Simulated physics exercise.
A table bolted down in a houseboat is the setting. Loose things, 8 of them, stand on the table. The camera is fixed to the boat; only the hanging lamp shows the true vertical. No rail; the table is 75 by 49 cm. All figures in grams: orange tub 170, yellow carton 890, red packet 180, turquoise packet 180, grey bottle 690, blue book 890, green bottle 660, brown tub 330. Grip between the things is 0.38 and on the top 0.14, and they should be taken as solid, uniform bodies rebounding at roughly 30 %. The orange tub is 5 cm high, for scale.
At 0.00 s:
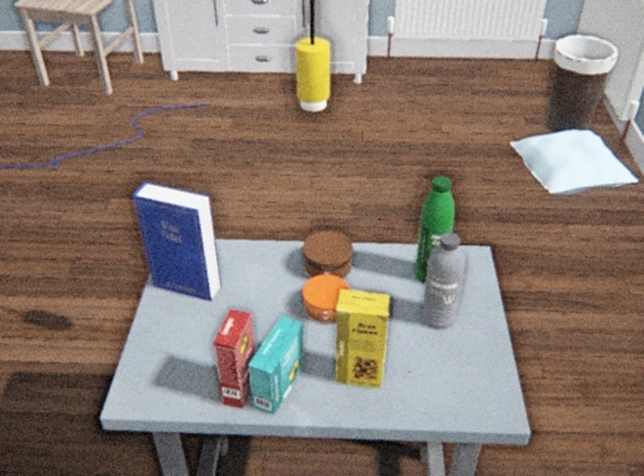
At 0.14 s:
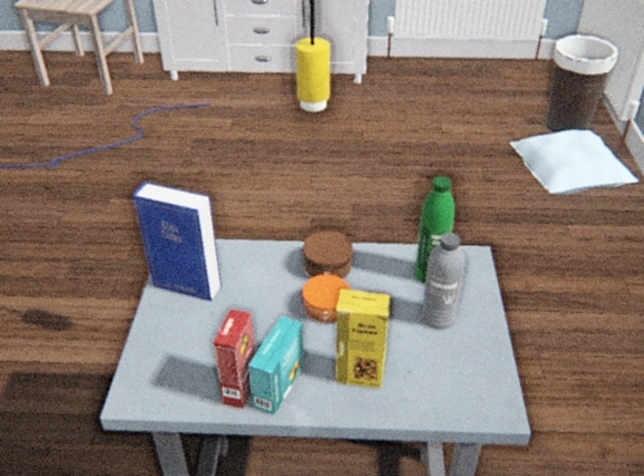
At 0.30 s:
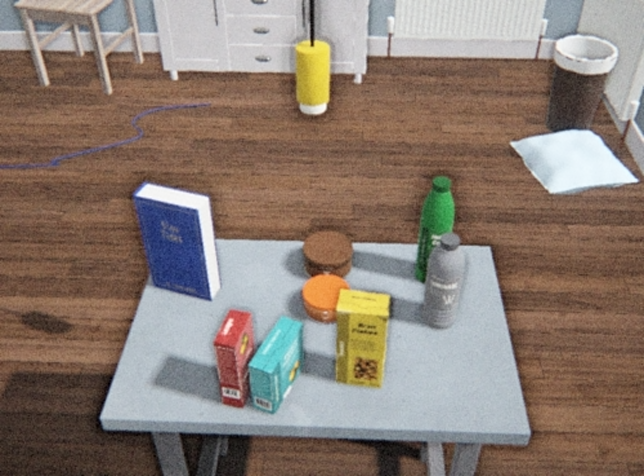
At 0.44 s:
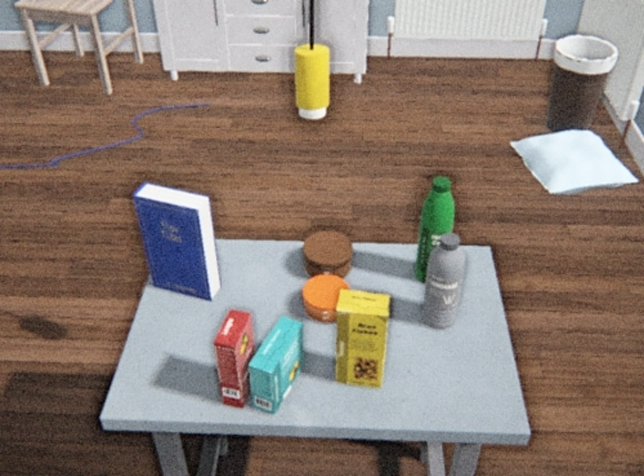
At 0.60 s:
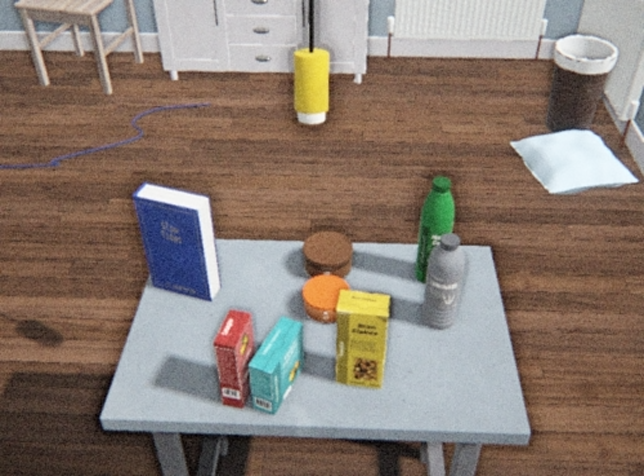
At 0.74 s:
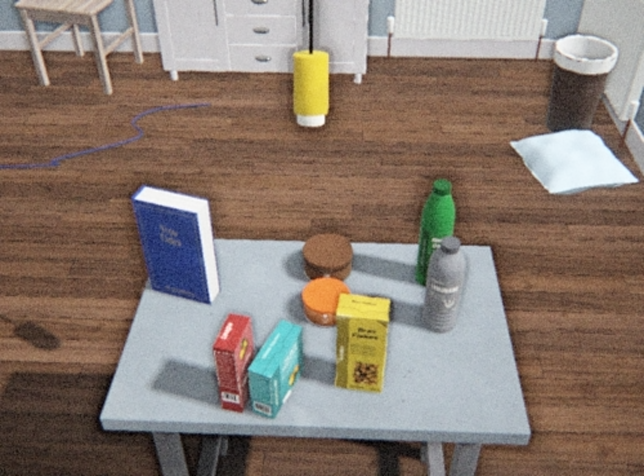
To begin with, a blue book, two bottles, two tubs and three small cartons stand still on a grey table, with a yellow lamp hanging beyond. The lamp gradually leans slightly towards the viewer as the room tilts near side down, and finally the tabletop items slip very slightly nearer, still upright.
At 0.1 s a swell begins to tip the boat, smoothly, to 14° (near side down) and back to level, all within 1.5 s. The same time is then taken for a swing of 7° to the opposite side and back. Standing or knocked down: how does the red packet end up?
Knocked down.
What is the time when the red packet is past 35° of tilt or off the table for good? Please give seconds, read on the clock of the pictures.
Near 1.0 s on the clock.
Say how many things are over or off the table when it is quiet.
4.
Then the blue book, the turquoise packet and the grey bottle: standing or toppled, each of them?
Well, the blue book holds steady, the turquoise packet tumbles down, and the grey bottle tumbles down.
Around 1.14 s, boat heeled 9°, near side down; yellow carton, red packet and turquoise packet now off the table; blue book shifted 14 cm; green bottle shifted 13 cm.
Around 1.44 s, boat heeled 2°, near side down; green bottle shifted 26 cm; grey bottle shifted 26 cm; blue book shifted 27 cm.
Around 1.84 s, boat heeled 2°, far side down; grey bottle now off the table; blue book shifted 31 cm; orange tub shifted 27 cm.
Finally (3.6 s), off the table and tipped over, yellow carton, red packet, turquoise packet and grey bottle; not toppled but over 5 cm from the start, orange tub, blue book, green bottle and brown tub.
